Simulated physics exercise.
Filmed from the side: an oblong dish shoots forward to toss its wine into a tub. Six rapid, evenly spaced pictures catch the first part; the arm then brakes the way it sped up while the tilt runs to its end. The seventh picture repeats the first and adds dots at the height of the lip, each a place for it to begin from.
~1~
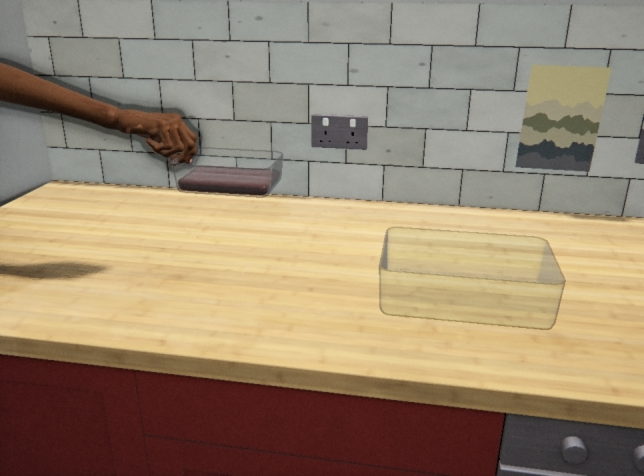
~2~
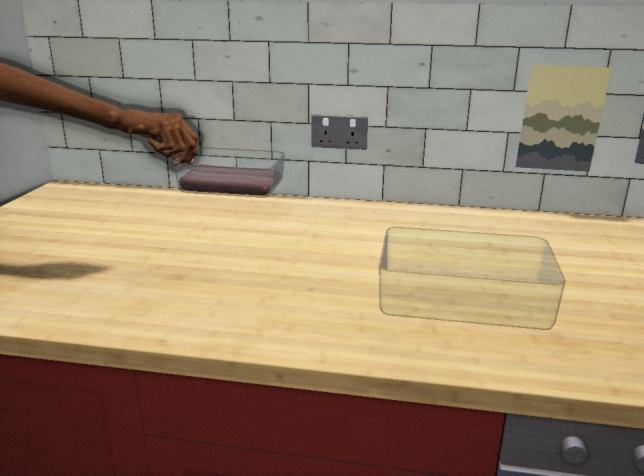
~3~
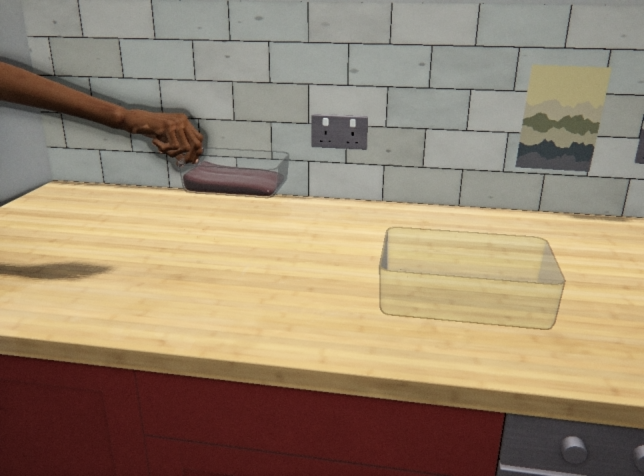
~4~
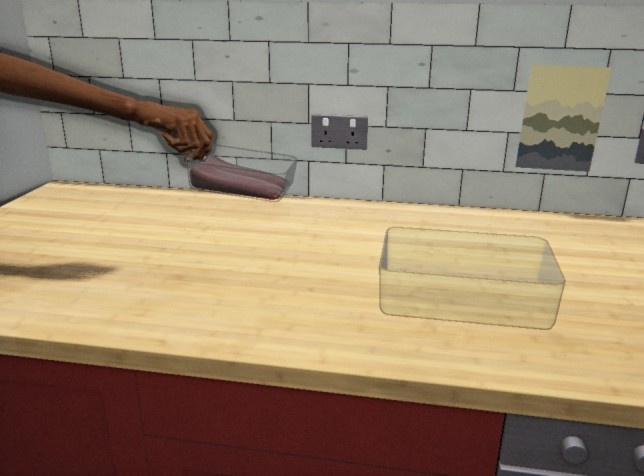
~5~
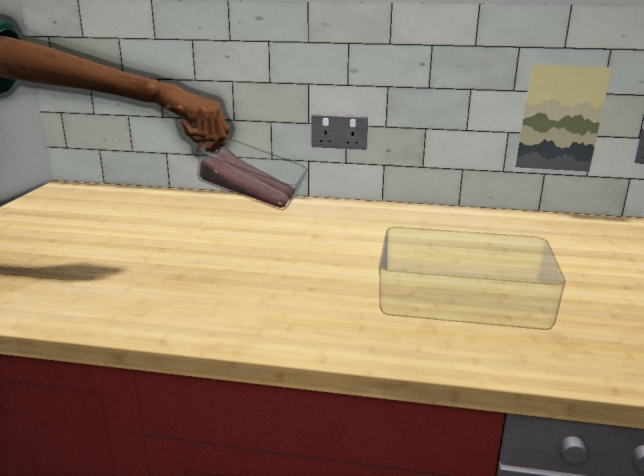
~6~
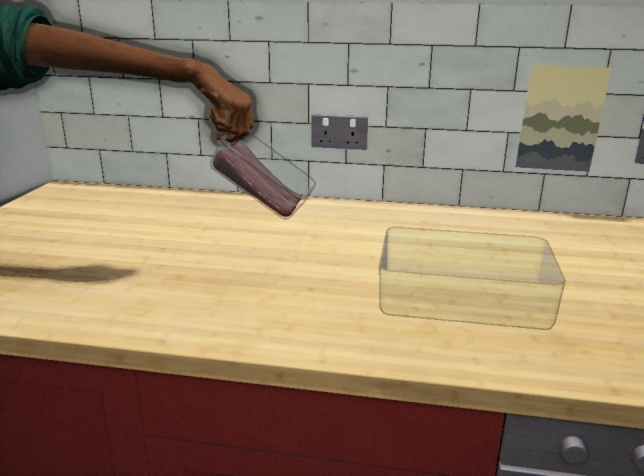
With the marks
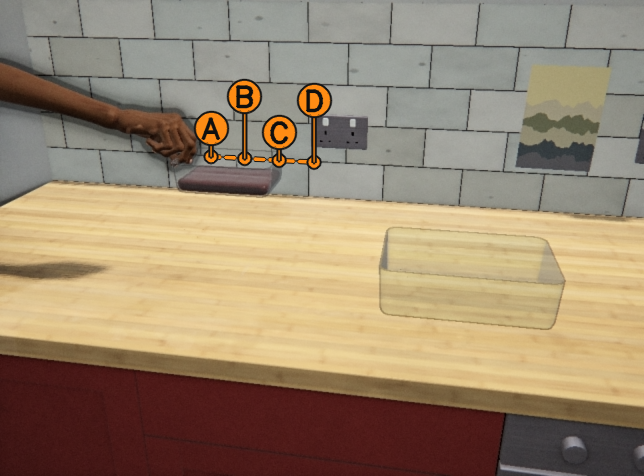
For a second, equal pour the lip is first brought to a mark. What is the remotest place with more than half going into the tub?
Use dot D.
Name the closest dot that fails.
Here it is dot C.
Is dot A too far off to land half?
Yes, that goes wrong.
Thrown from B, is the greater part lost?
Yes.
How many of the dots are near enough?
One of them.
On the marked copy, A at (211, 156); B at (244, 158); C at (279, 160); D at (314, 162).
For dot A, about 0 % lands in the tub, 100 % falls short.
For dot B, about 0 % lands in the tub, 96 % falls short and 4 % goes beside or beyond.
For dot C, about 17 % lands in the tub, 78 % falls short and 5 % goes beside or beyond.
For dot D, about 90 % lands in the tub, 5 % falls short and 5 % goes beside or beyond.
